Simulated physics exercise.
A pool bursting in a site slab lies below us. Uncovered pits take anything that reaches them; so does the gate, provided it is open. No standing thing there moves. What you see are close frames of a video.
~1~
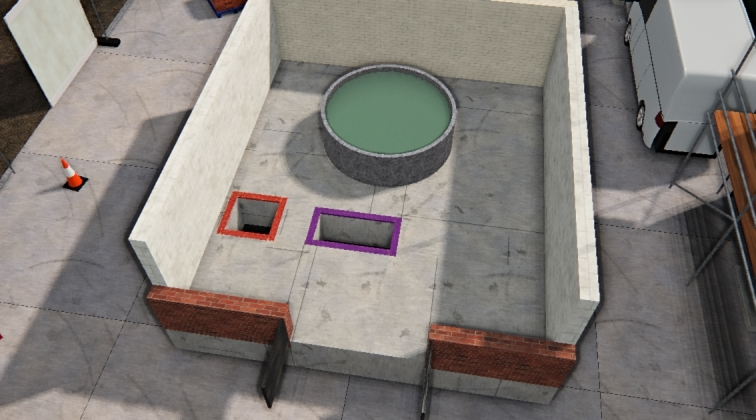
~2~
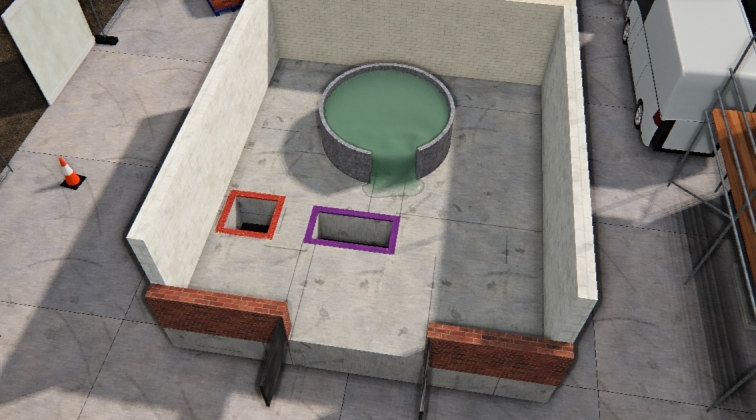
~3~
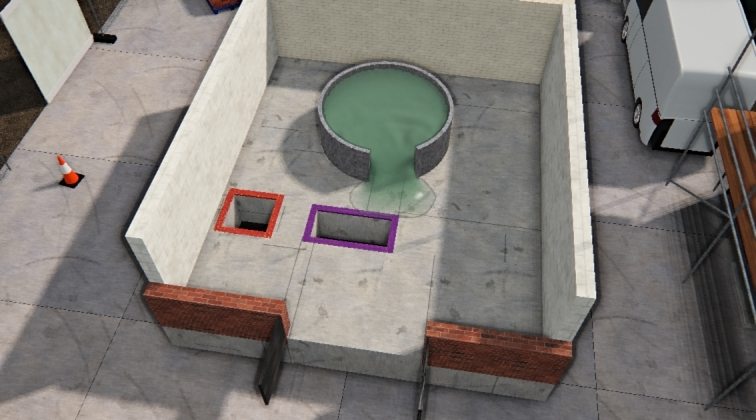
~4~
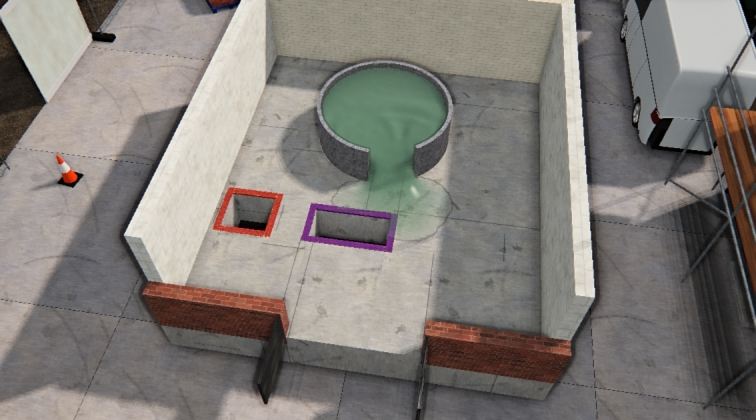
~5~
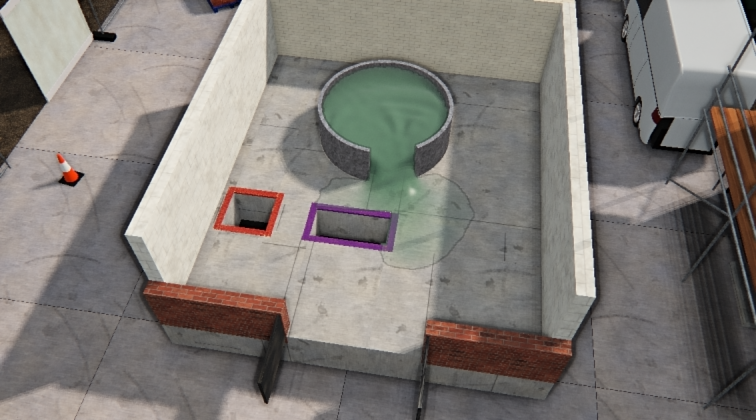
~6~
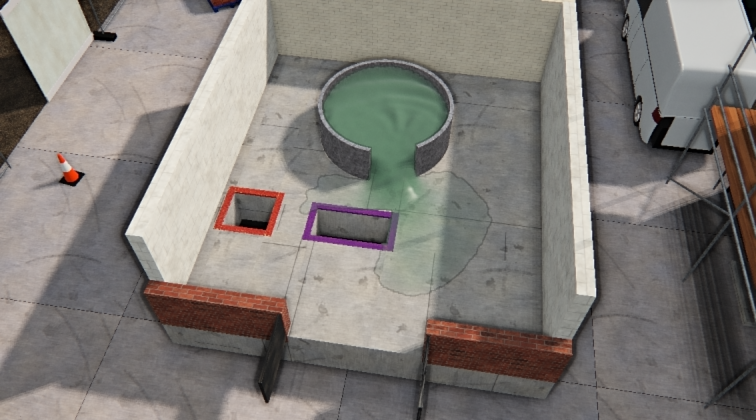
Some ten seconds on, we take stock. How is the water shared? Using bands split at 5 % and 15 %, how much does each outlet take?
My prediction: The gate will take beyond fifteen per cent. The purple pit will take beyond fifteen per cent. The red pit will take below five per cent.
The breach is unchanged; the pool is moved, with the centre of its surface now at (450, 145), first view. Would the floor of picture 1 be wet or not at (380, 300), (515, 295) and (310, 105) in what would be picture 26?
In sequence: Inundated, next inundated, then unflooded.
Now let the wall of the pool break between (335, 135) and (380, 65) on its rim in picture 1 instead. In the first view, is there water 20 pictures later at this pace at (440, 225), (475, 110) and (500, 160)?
First spot spared, second spot submerged, third spot spared.
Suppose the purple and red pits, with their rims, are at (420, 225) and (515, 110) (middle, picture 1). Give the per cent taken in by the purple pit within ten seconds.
Roughly 60 per cent ends up in the purple pit.
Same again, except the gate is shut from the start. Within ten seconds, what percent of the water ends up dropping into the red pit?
Red 6 %.
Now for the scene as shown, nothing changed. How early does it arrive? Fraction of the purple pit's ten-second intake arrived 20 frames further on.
It works out at roughly 60 percent of the ten-second total.
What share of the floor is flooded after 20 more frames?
That works out to some 30 in a hundred.
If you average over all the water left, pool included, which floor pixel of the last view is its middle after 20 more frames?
I'd place it roughly at (408, 175).
A moment on, water covers 30 % of the floor; the gate 0 %, the purple pit 8 %, the red pit 0 %.
Next, water covers 30 % of the floor; the gate 2 %, the purple pit 14 %, the red pit 0 %.
Then, water covers 30 % of the floor; the gate 5 %, the purple pit 21 %, the red pit 0 %.
Later, water covers 50 % of the floor; the gate 11 %, the purple pit 29 %, the red pit 0 %.
In the end, water covers 65 % of the floor; the gate 18 %, the purple pit 36 %, the red pit 0 %.
